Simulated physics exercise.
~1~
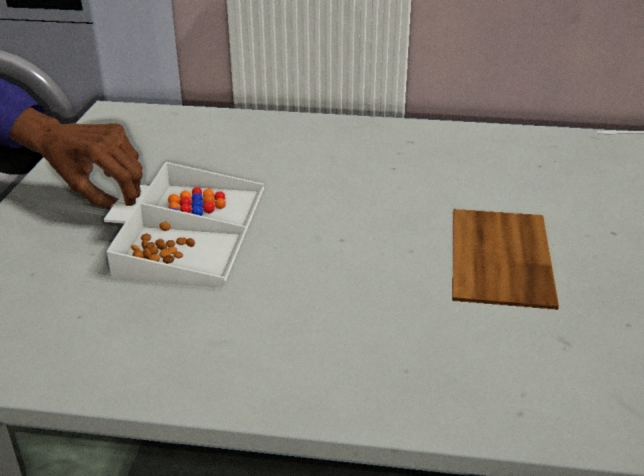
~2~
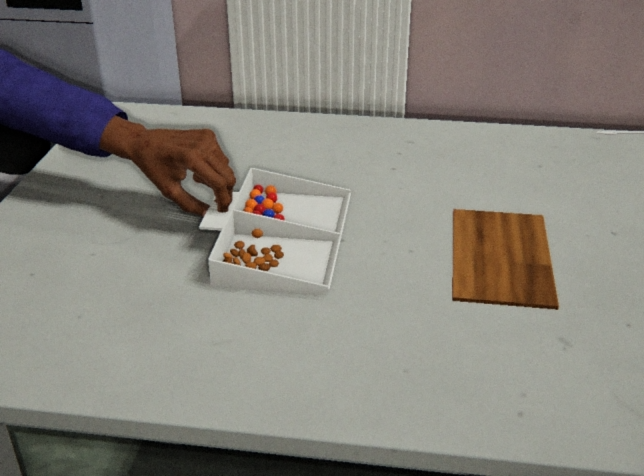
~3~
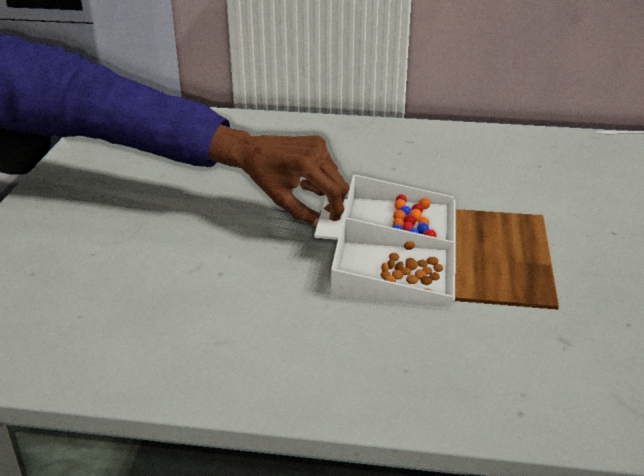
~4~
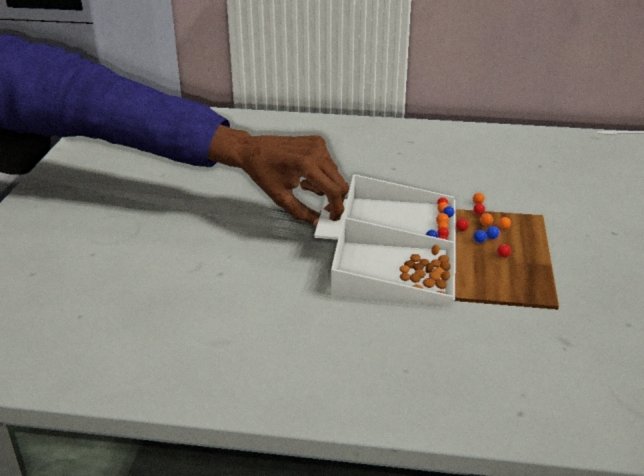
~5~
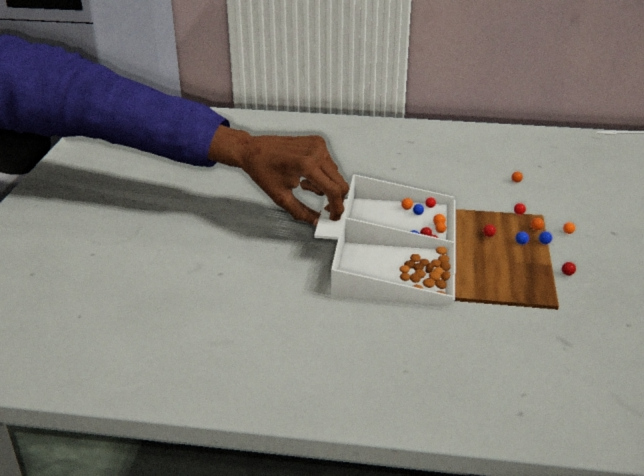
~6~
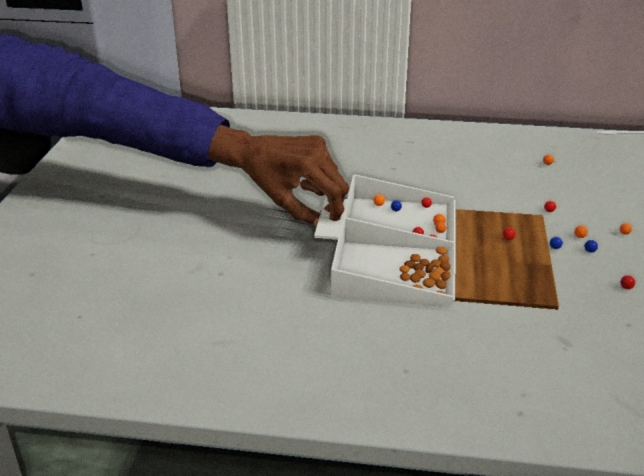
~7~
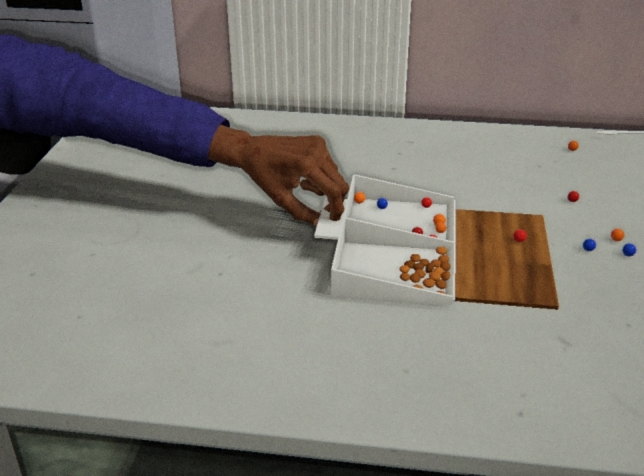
A hand slides a divided tray against a wooden board, and several colourful balls roll out.
